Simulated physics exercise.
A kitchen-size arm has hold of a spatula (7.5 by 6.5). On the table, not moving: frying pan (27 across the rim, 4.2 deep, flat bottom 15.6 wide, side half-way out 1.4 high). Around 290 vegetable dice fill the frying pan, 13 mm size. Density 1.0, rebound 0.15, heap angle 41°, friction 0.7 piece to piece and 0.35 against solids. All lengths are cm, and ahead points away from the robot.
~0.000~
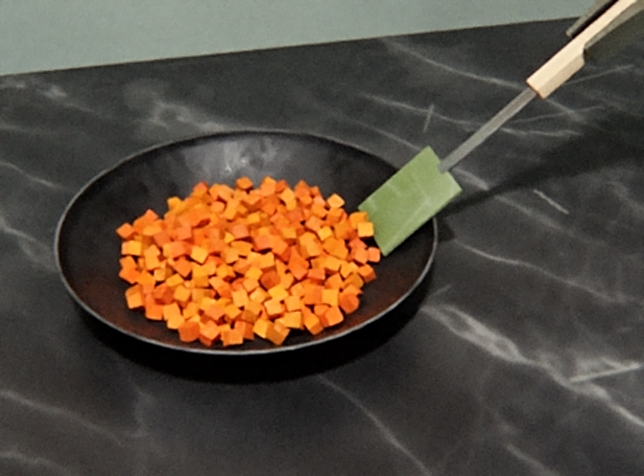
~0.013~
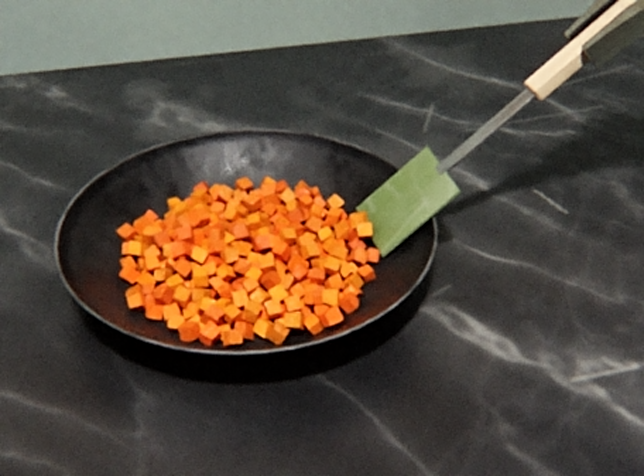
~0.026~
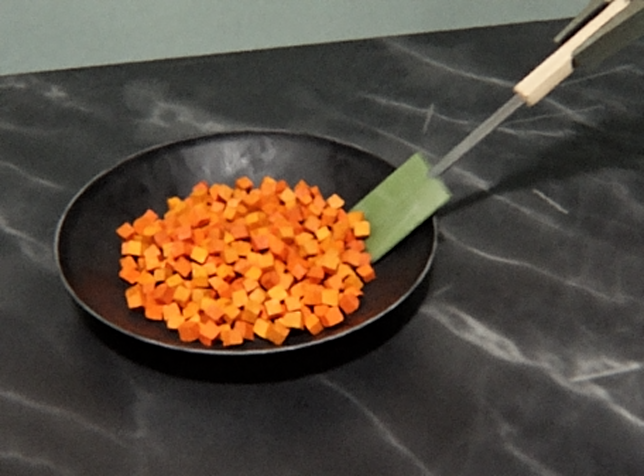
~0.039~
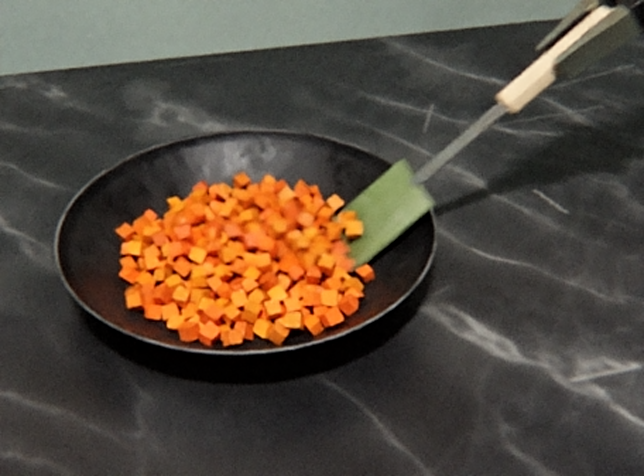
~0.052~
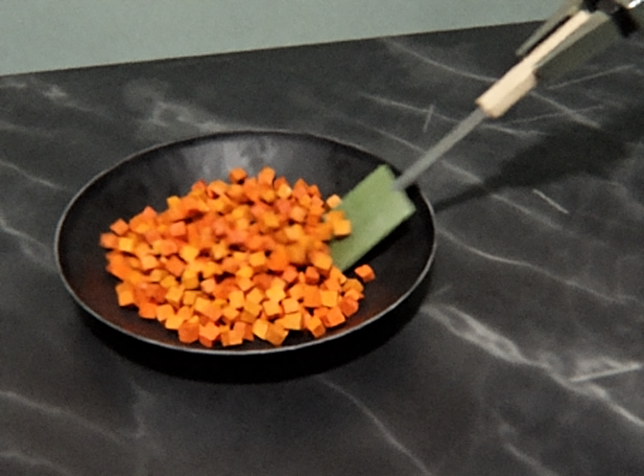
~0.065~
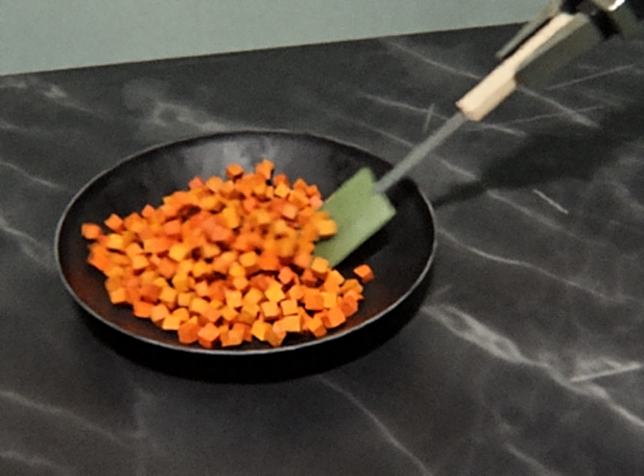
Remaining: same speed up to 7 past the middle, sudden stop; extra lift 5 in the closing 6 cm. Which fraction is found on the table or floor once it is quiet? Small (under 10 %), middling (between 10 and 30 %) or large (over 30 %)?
Answer: Middling; between 10 and 30 % of the vegetable dice finish on the table or floor.
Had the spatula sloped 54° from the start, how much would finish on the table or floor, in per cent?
It would be near 20 per cent.
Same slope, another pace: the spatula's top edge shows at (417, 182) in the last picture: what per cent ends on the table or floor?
Some 0 per cent.
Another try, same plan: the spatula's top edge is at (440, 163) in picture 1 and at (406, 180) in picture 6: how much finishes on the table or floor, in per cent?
Some 5 per cent.
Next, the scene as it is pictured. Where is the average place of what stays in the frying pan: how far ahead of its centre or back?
About 4.5 cm ahead.
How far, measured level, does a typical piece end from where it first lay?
Roughly 5 cm.
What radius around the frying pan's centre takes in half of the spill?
Roughly 26 cm.
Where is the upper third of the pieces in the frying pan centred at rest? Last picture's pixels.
Around (126, 247).
After 0.10 s, sloping 41°, highest piece 6 above the table; 289 in the frying pan.
After 0.13 s, sloping 41°, highest piece 7 above the table; 286 in the frying pan, 3 on the blade or in flight.
After 0.34 s, sloping 41°, highest piece 9 above the table; 240 in the frying pan, 32 on the table or floor, 17 on the blade or in flight.
After 1.39 s, sloping 41°, highest piece 5 above the table; 240 in the frying pan, 49 on the table or floor.
At rest, 240 in the frying pan, 49 on the table or floor. That is 17 % on the table or floor.
